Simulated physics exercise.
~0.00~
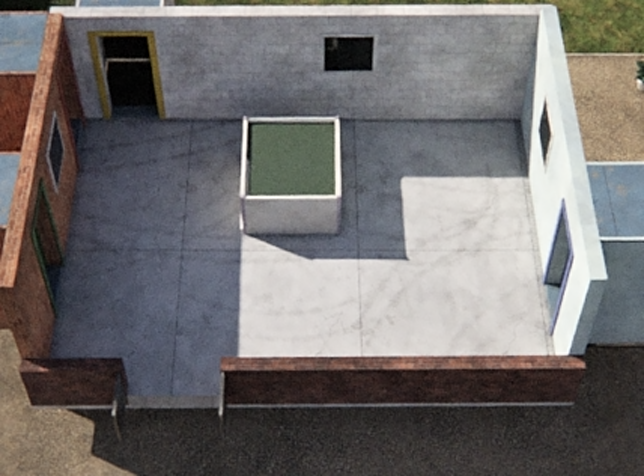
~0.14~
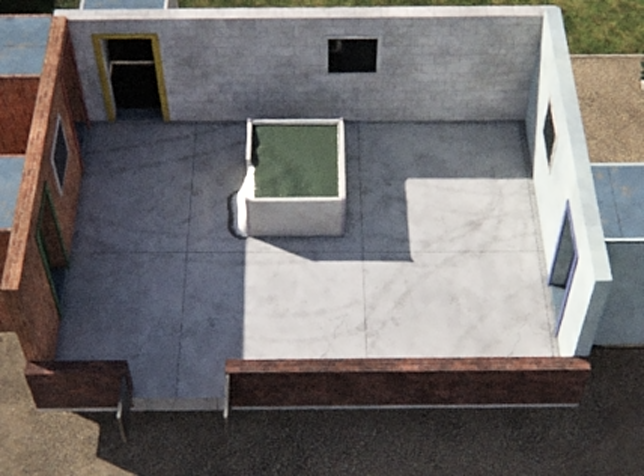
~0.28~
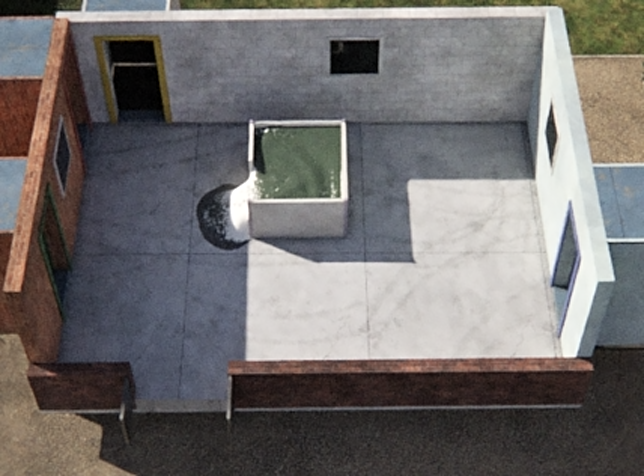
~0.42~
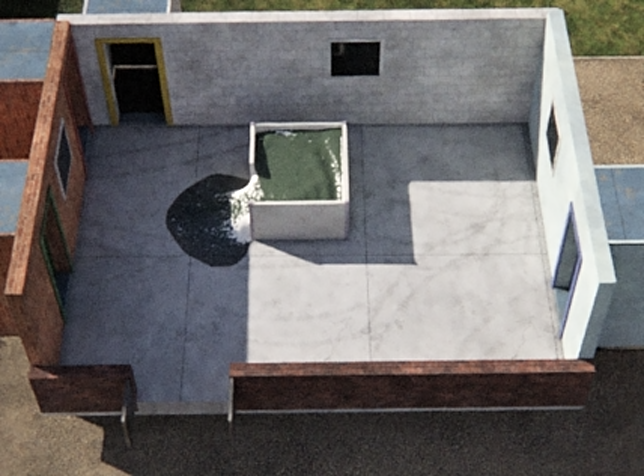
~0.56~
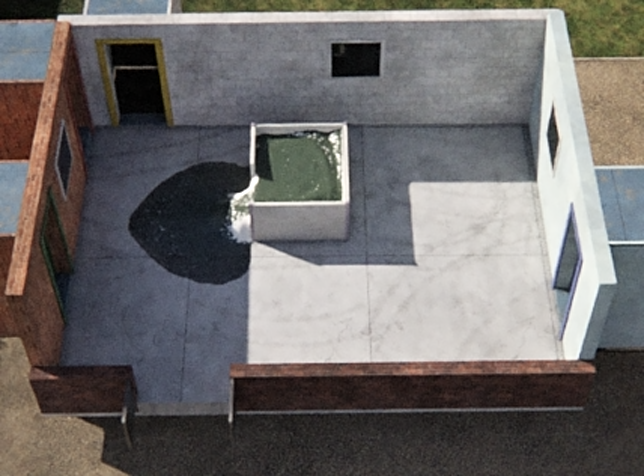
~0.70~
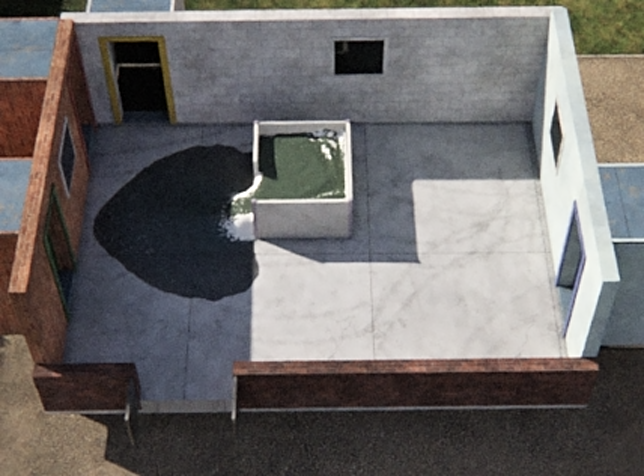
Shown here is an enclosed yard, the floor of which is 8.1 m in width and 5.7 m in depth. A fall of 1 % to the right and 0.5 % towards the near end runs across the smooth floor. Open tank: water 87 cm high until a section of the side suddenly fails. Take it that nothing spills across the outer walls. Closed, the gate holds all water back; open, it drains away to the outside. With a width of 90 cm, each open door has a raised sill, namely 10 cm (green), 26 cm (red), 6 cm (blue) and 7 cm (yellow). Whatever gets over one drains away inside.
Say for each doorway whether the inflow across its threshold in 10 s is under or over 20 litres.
Inflow in 10 s: Green door, over; red door, under; blue door, under; yellow door, over.
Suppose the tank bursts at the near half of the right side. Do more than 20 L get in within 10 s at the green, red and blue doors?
Here's how it goes: Green falls short, red falls short, blue exceeds it.
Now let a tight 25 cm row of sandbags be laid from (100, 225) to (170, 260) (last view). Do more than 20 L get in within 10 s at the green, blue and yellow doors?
Green within the limit, blue within the limit, yellow exceeded.
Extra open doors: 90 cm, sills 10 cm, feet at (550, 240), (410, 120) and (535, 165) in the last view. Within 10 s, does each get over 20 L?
Check each in turn: The first fails, the second fails, the third fails.
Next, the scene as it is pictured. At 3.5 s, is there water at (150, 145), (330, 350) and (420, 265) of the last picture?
Point 1: Reached; point 2: Unreached; point 3: Unreached.
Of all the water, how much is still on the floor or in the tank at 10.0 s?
Still there: Roughly 82 %.
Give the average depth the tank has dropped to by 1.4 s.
It averages close to 53 cm.
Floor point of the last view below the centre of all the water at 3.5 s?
Balance point at about (198, 229).
After 1.4 s water covers 30 % of the floor and is deepest (39 cm) near (249, 225); green door 22 cm at the sill, 5 L in, red door 17 cm at the sill, 0 L in, blue door not reached, yellow door 7 cm at the sill, 0 L in.
After 2.2 s water covers 30 % of the floor and is deepest (46 cm) near (61, 377); green door 20 cm at the sill, 47 L in, red door 24 cm at the sill, 0 L in, blue door not reached, yellow door 15 cm at the sill, 2 L in.
After 3.5 s water covers 40 % of the floor and is deepest (24 cm) near (62, 368); green door 14 cm at the sill, 76 L in, red door 18 cm at the sill, 2 L in, blue door not reached, yellow door 14 cm at the sill, 44 L in.
After 6.0 s water covers 70 % of the floor and is deepest (14 cm) near (66, 339); green door 11 cm at the sill, 86 L in, red door 10 cm at the sill, 2 L in, blue door not reached, yellow door 10 cm at the sill, 92 L in.
After 10.0 s water covers 90 % of the floor and is deepest (10 cm) near (539, 384); green door 6 cm at the sill, 87 L in, red door 4 cm at the sill, 2 L in, blue door 8 cm at the sill, 3 L in, yellow door 5 cm at the sill, 97 L in.
